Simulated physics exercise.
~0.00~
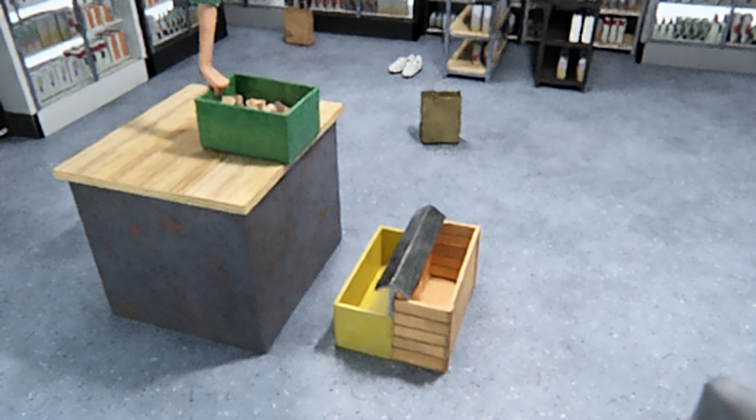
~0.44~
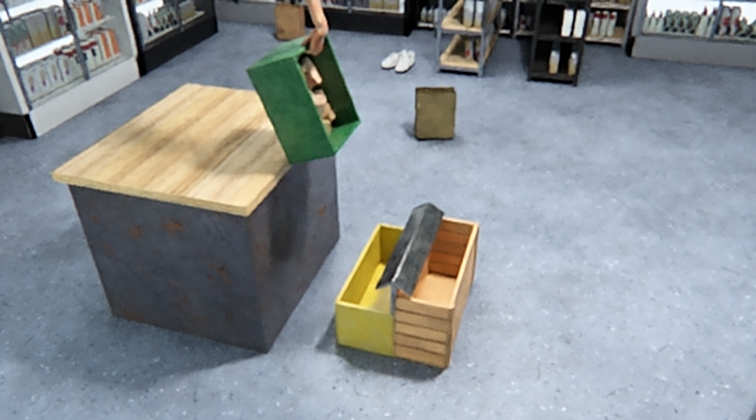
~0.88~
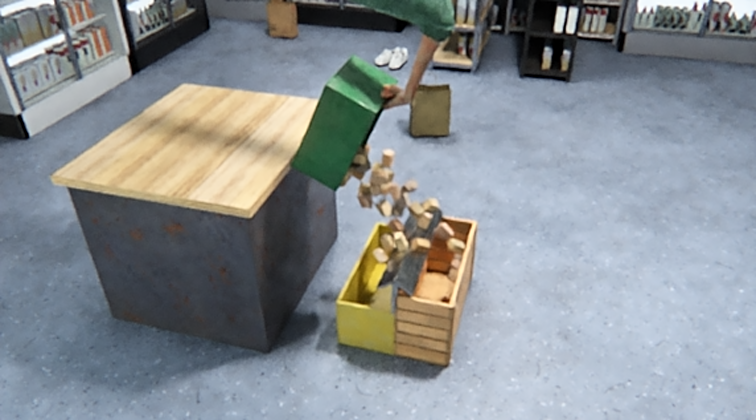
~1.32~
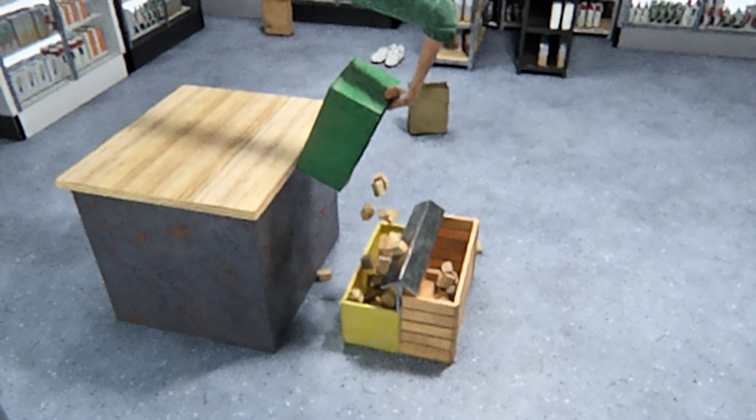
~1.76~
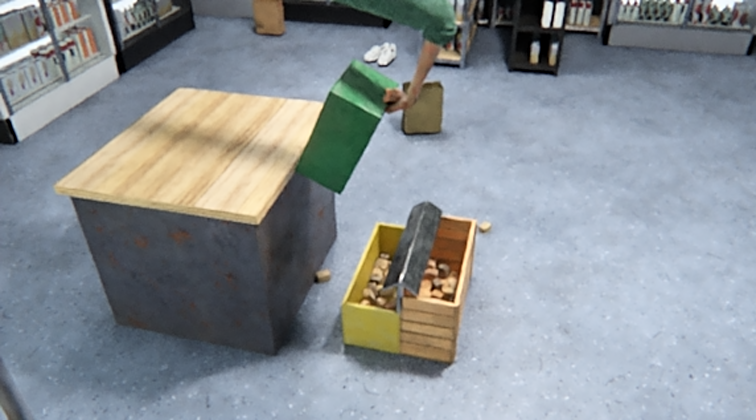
A person's arm tipped a green crate off the right edge of a wood-topped bench, pouring small wooden blocks over a dark ridge between two joined bins. Most landed in the yellow bin, fewer in the wooden tub, and a couple ended up on the floor.
